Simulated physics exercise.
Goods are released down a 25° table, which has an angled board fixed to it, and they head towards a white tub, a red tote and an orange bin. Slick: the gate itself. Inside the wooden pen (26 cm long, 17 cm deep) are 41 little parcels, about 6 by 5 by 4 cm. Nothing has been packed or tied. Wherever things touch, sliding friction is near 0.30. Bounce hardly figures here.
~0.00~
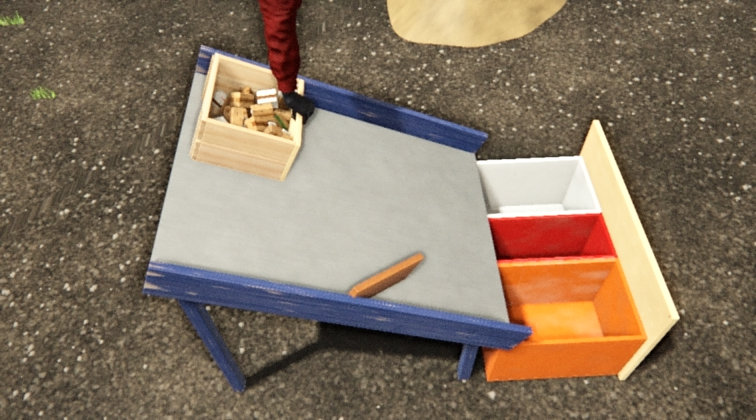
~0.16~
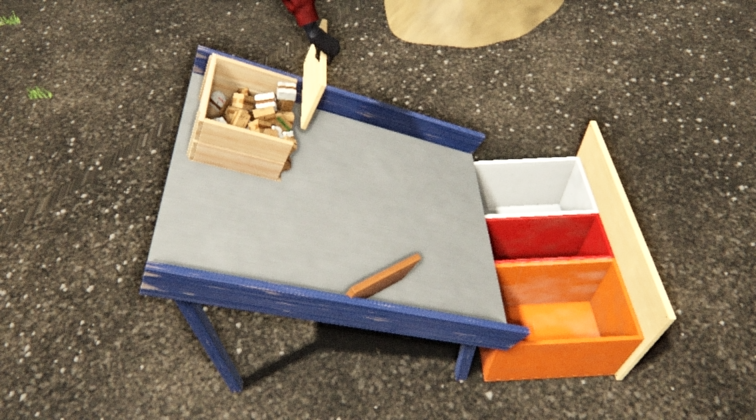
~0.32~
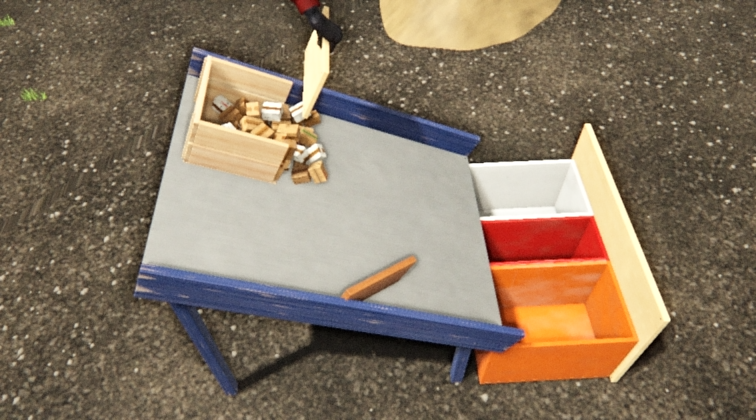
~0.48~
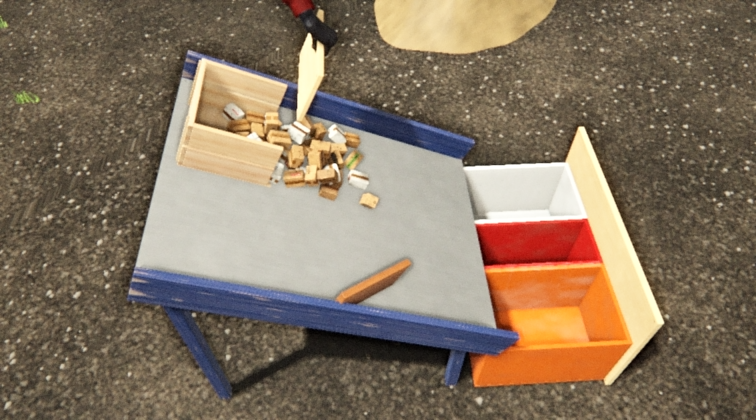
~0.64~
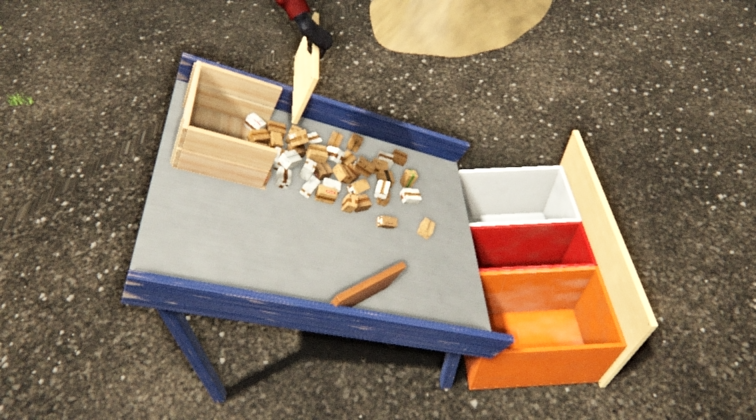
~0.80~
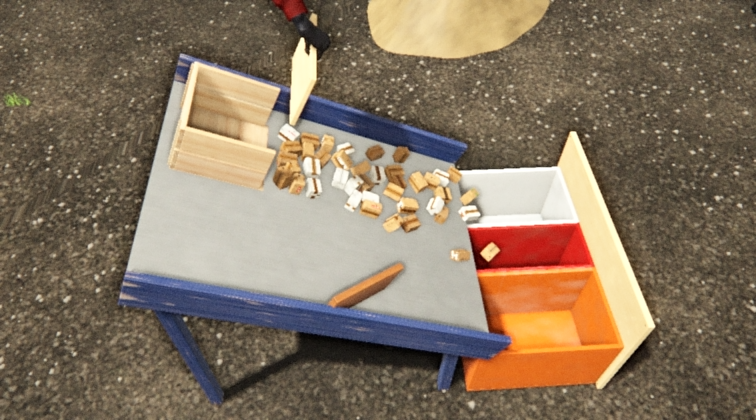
Small blocks spread down a grey table from a wooden box after a gloved hand lifts its gate.
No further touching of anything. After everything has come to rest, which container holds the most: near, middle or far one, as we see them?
It's going to be the most far-off place.
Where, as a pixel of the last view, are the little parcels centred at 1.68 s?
The middle lies near (537, 250).
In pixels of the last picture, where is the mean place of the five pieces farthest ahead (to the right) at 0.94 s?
Their mean place is roughly (518, 241) in the last picture.
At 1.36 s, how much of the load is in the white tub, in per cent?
Estimate for then: Some 50 percent.
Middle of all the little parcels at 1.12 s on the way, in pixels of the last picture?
The centre sits near (482, 207).
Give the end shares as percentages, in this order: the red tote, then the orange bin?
Around 35 % in the first place and around 0 % in the second.
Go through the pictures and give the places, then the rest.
In the first picture (places track the rim corner closest to us here), wooden pen (207, 119); white tub (479, 216); all still inside.
The second picture shows wooden pen (204, 120).
The third picture shows wooden pen (199, 122); 14 out, the lowest parcel at (300, 164).
The fourth picture shows wooden pen (194, 125); 27 out, the lowest parcel at (358, 180).
The fifth picture shows wooden pen (188, 127); 35 out, the lowest parcel at (426, 228).
The sixth picture shows wooden pen (186, 128); white tub (459, 226); 41 out, the lowest parcel at (490, 252).
After 0.94 s, 6 in the white tub, 2 in the red tote, 1 in the orange bin, 30 on the slope and 2 in the air.
After 1.12 s, 14 in the white tub, 5 in the red tote, 1 in the orange bin, 16 on the slope and 5 in the air.
After 1.36 s, 21 in the white tub, 9 in the red tote, 1 in the orange bin, 3 on the slope and 7 in the air.
Final count (at 1.68 s), 26 in the white tub, 14 in the red tote and 1 in the orange bin.
